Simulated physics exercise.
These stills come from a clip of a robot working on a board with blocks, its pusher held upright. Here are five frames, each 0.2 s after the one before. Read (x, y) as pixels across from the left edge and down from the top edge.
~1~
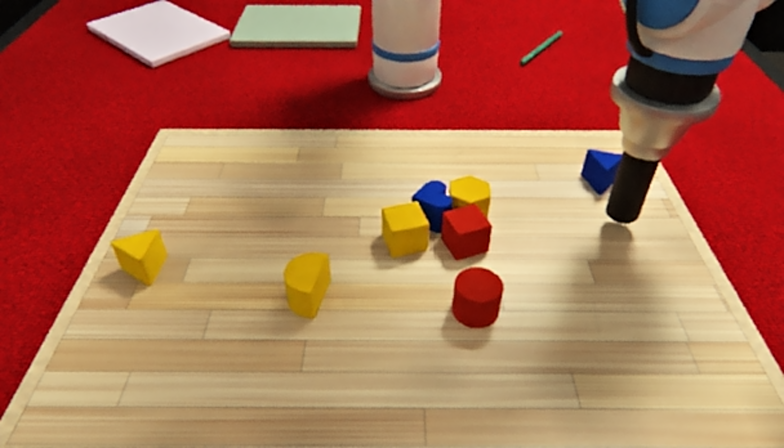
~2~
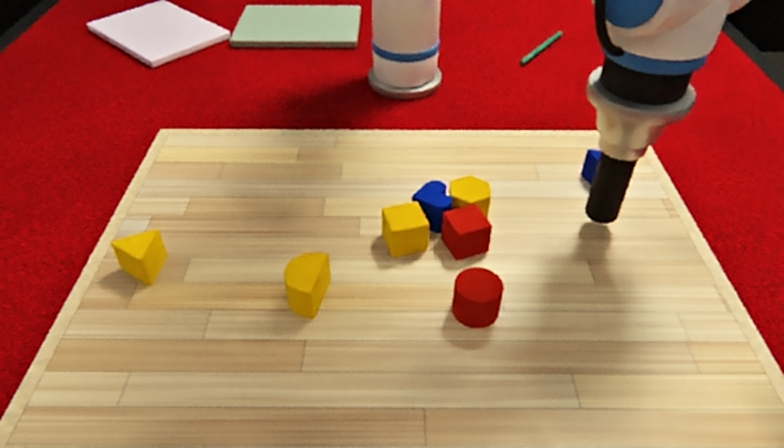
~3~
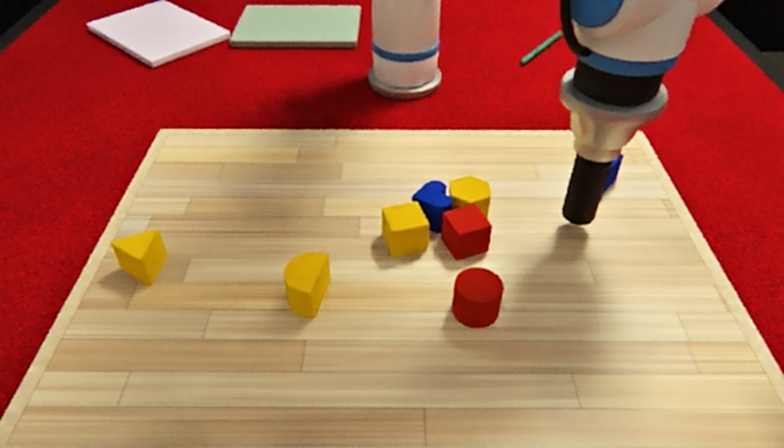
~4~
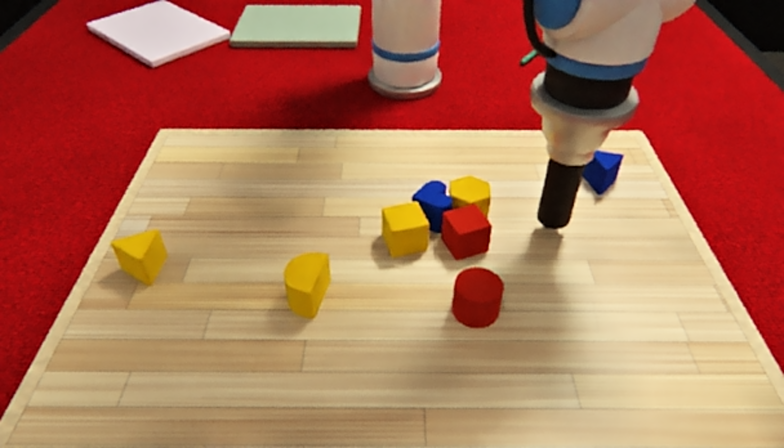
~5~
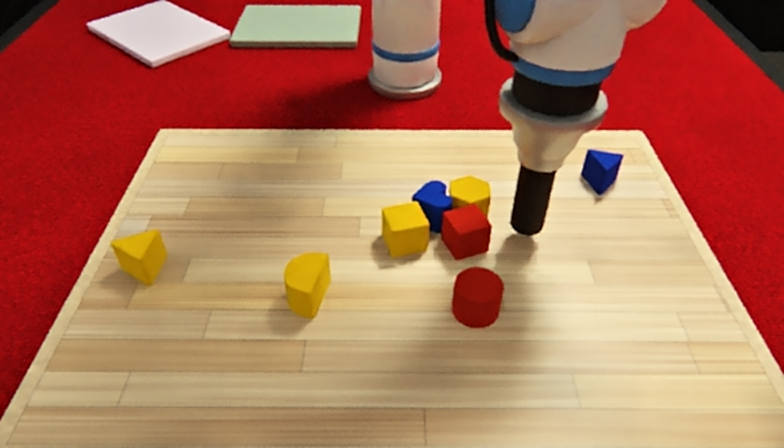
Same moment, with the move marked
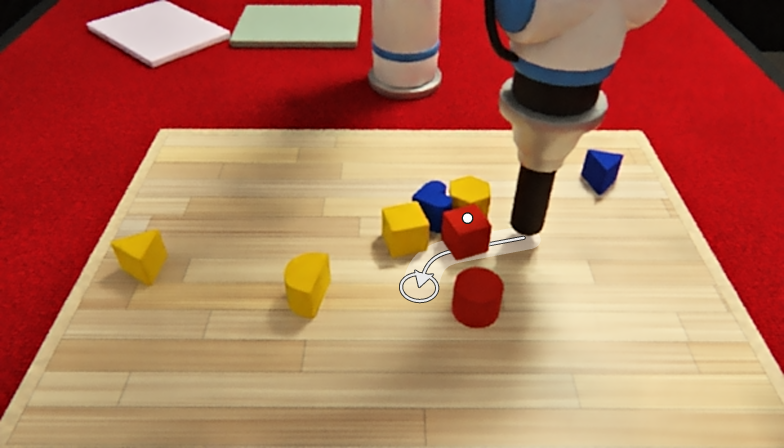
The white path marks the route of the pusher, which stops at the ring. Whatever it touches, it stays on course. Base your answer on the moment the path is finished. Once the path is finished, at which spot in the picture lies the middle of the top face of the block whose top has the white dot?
It will end up at (395, 228).
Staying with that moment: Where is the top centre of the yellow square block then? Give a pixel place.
Its top centre lands on (365, 211).
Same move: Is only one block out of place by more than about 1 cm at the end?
I'd say no.
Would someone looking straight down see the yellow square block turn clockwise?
That would be a yes.
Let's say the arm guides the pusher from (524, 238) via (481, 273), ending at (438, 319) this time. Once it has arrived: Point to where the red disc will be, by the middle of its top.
Top centre: (471, 320).
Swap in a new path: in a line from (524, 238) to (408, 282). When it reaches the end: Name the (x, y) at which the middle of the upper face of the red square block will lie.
My best guess is (386, 234).
Path on the board, from (524, 238) by way of (481, 246) and (438, 256) to (419, 287); the dot is on the red square block.
What follows on the original path. One third of the way, pusher at (482, 234); red square block at (447, 219), turned 15° clockwise.
Two thirds of the way, pusher at (439, 245); yellow square block at (369, 211), turned 30° clockwise; red square block at (403, 224), turned 35° clockwise.
At the end, pusher at (420, 276); yellow square block at (365, 211), turned 40° clockwise; red square block at (395, 228), turned 50° clockwise; yellow hexagon in place.
